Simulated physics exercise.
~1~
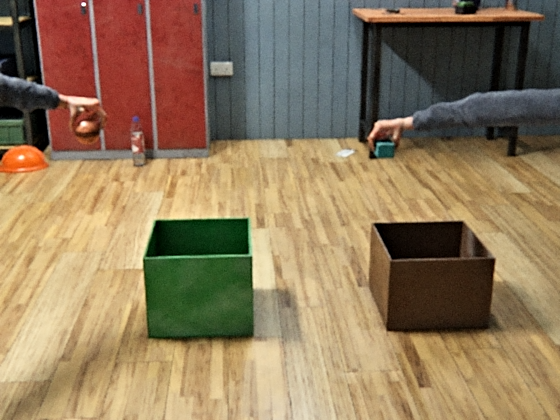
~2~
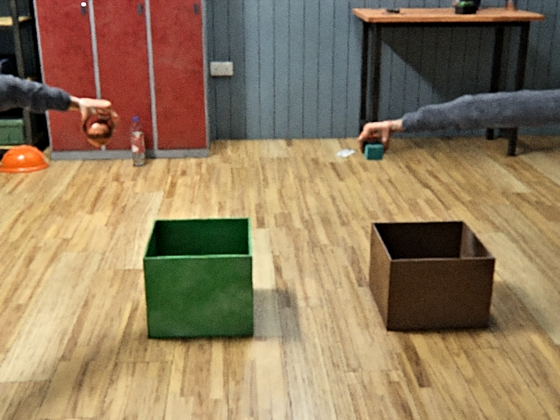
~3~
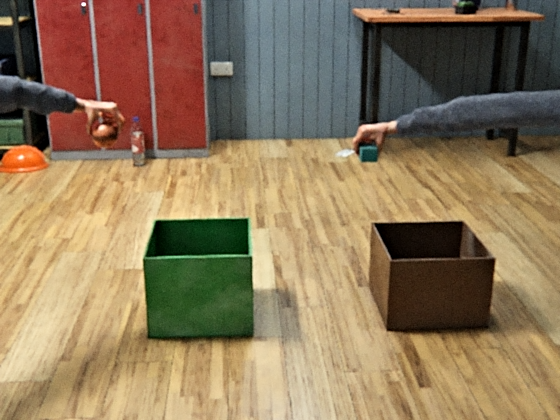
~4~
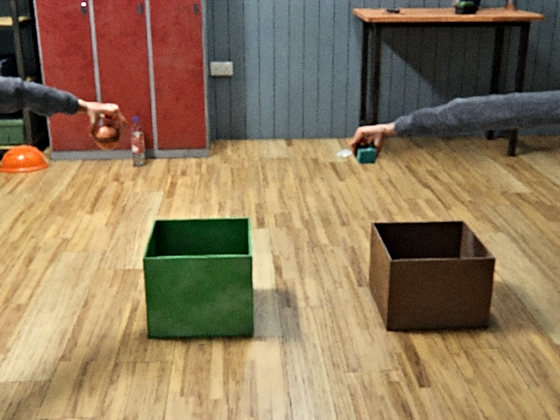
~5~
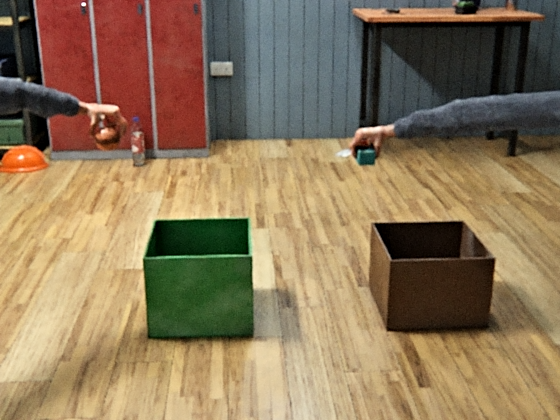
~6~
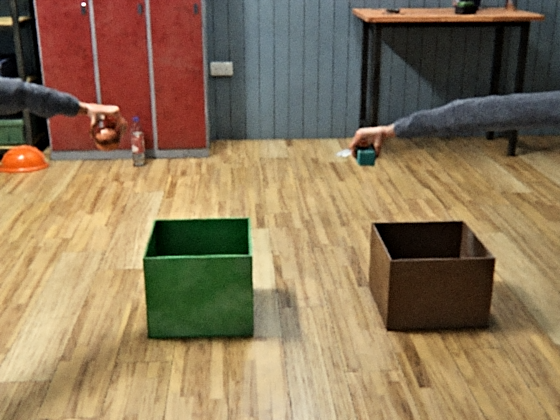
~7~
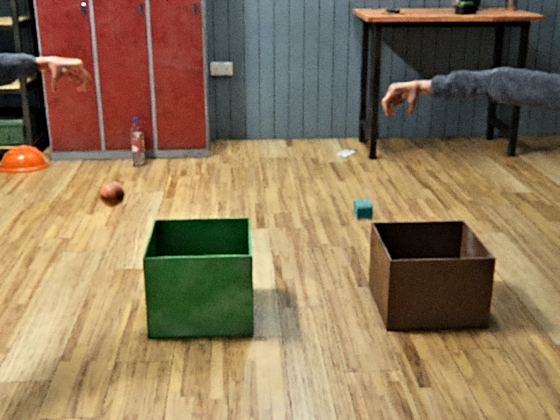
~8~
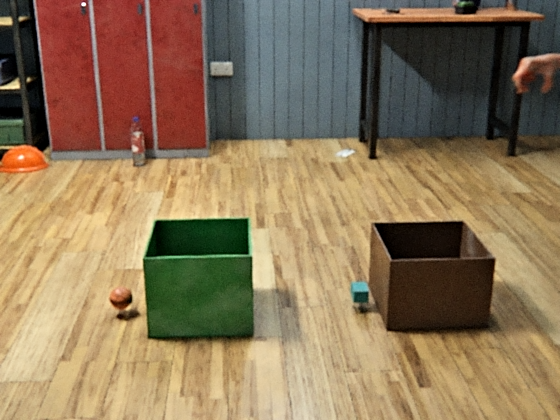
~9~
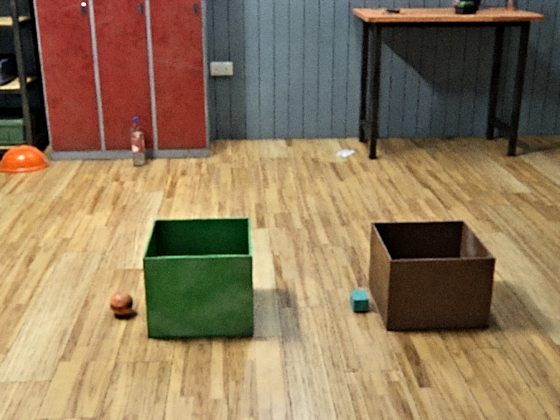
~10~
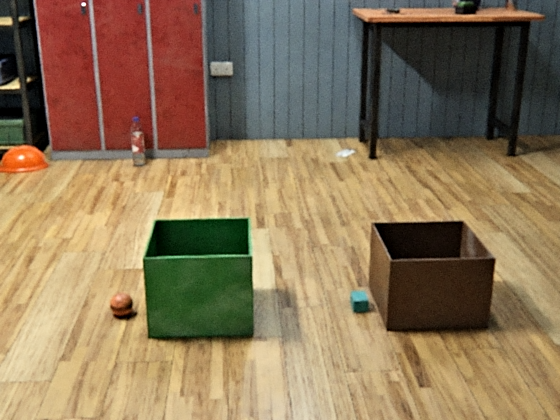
Wooden-floored room with red lockers, two hands releasing an orange ball and turquoise block, both landing left of separate open boxes.
